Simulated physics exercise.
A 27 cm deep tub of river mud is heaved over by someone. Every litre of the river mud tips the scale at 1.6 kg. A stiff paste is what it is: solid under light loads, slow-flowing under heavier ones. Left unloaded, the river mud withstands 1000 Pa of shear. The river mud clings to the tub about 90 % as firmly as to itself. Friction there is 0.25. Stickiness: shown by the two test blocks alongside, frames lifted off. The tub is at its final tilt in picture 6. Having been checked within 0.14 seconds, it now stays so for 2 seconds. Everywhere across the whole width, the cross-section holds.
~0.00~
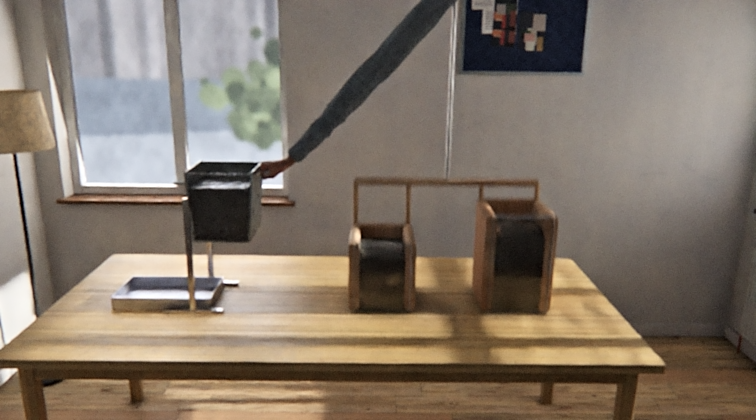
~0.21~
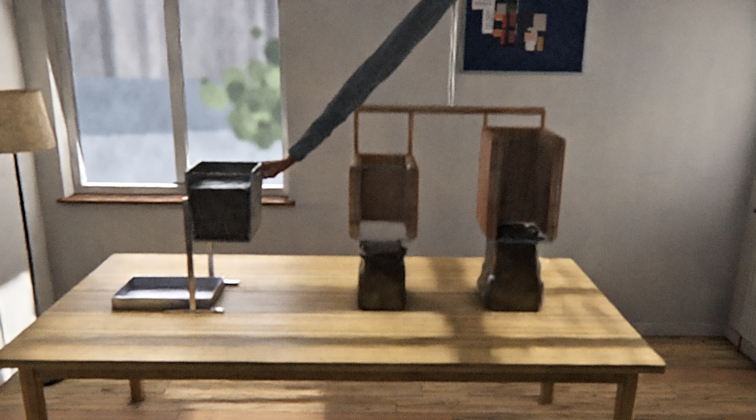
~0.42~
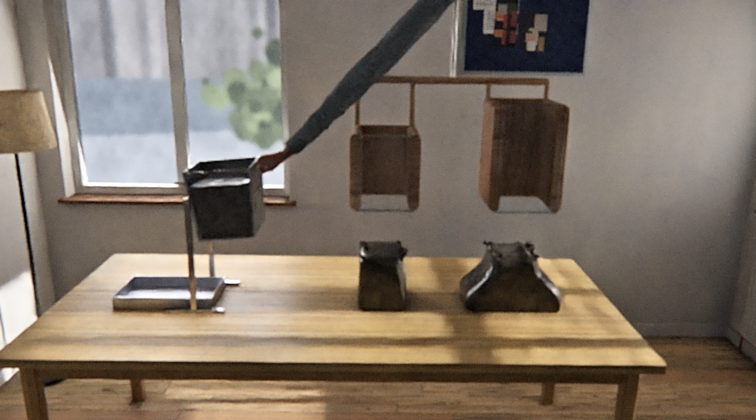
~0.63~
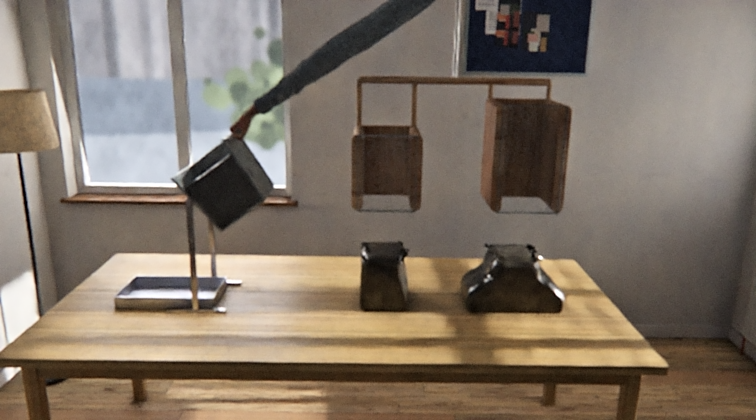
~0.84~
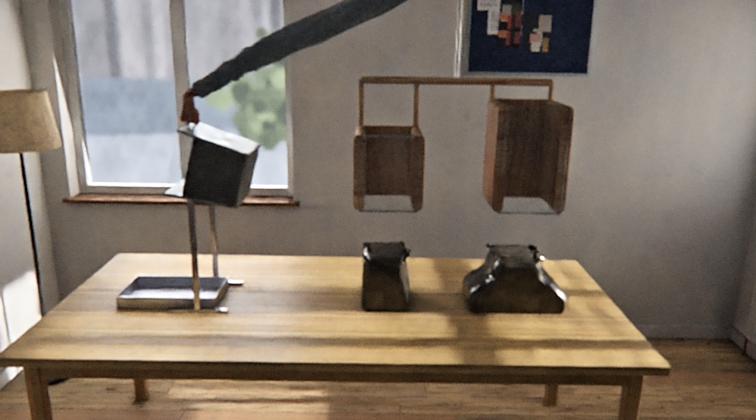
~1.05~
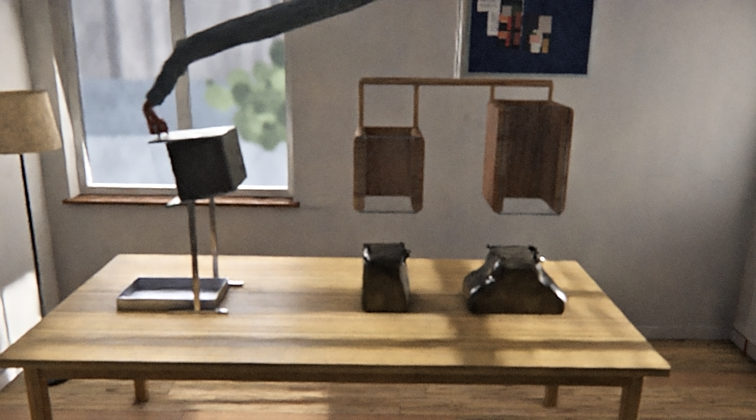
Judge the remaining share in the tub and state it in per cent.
The remaining share is close to 58 %.
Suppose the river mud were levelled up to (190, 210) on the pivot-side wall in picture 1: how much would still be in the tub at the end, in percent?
About 100 per cent.
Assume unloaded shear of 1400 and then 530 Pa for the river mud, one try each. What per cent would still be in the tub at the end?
Going in order, it's 100 % and then 35 %.
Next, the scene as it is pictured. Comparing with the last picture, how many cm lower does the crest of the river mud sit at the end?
About 11 cm.
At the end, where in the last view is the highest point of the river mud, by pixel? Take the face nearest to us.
On the near face, the top ends up close to (208, 168).
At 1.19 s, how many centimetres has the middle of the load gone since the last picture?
Around 2 cm.
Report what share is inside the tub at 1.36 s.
It's something like 100 % of the original load.
After 1.19 s, the tub is at 101 degrees and holds 100 %.
After 1.36 s, the tub is at 101 degrees and holds 99 %.
After 1.53 s, the tub is at 101 degrees and holds 82 %.
After 1.70 s, the tub is at 101 degrees and holds 66 %.
After 3.05 s, the tub is at 101 degrees and holds 58 %.
